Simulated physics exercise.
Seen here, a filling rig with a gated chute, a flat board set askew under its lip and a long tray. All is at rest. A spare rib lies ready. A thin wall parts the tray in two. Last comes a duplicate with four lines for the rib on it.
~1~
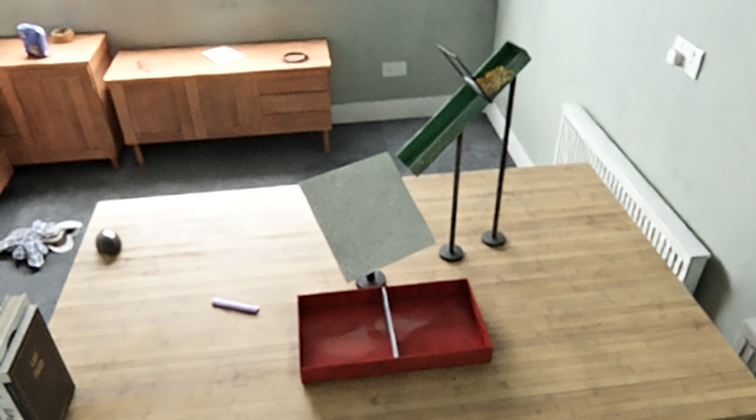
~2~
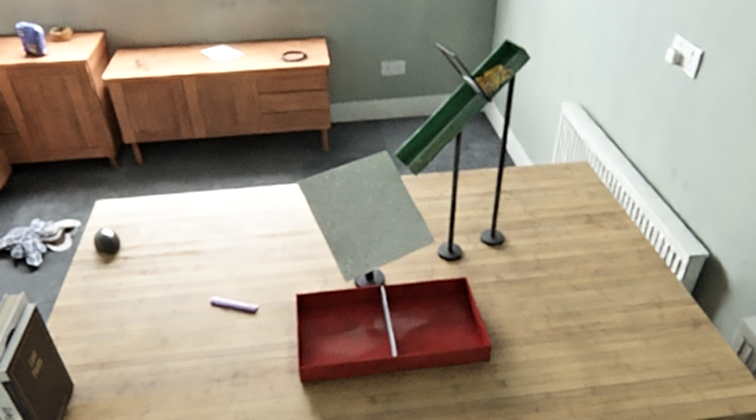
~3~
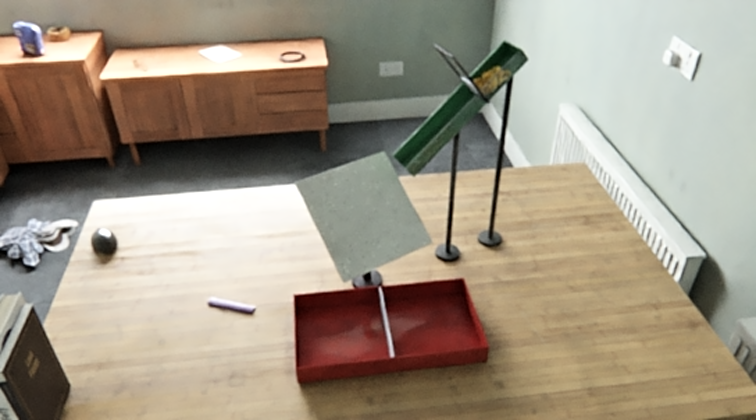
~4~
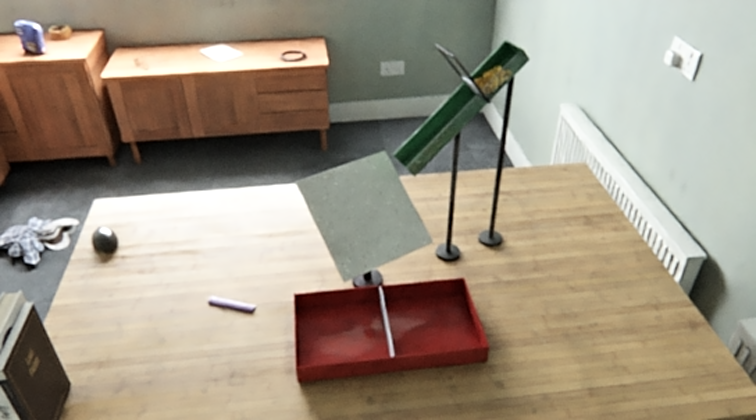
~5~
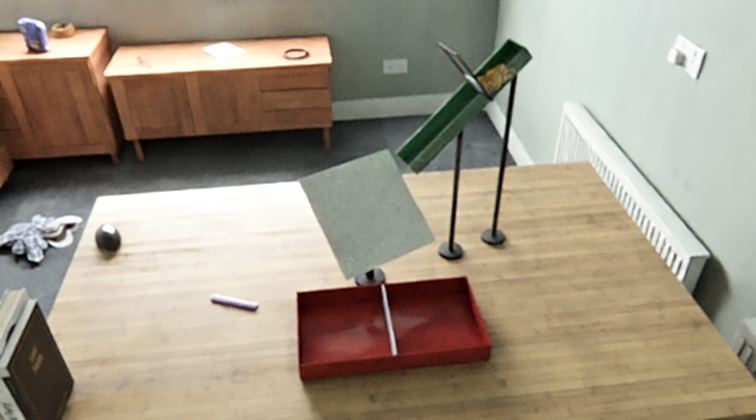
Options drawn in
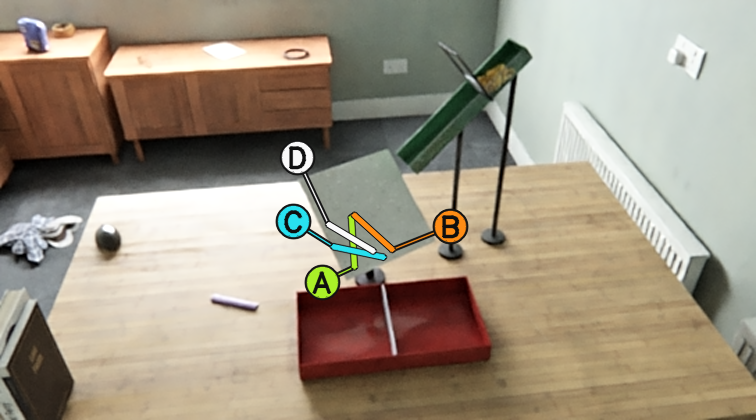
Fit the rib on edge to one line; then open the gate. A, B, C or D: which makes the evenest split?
A is best.
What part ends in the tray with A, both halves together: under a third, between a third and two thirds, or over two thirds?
Over two thirds.
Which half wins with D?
More lands on the right.
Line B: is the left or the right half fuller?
More lands on the right.
On the marked copy, line A from (351, 217) to (354, 266); line B from (354, 215) to (392, 249); line C from (333, 246) to (383, 257); line D from (328, 224) to (373, 251).
With A, of what is caught, close to two thirds in the left half, close to a third in the right.
With B, of what is caught, a small share in the left half, all but a few in the right.
With C, of what is caught, none at all in the left half, the whole lot in the right.
With D, of what is caught, a small share in the left half, all but a few in the right.
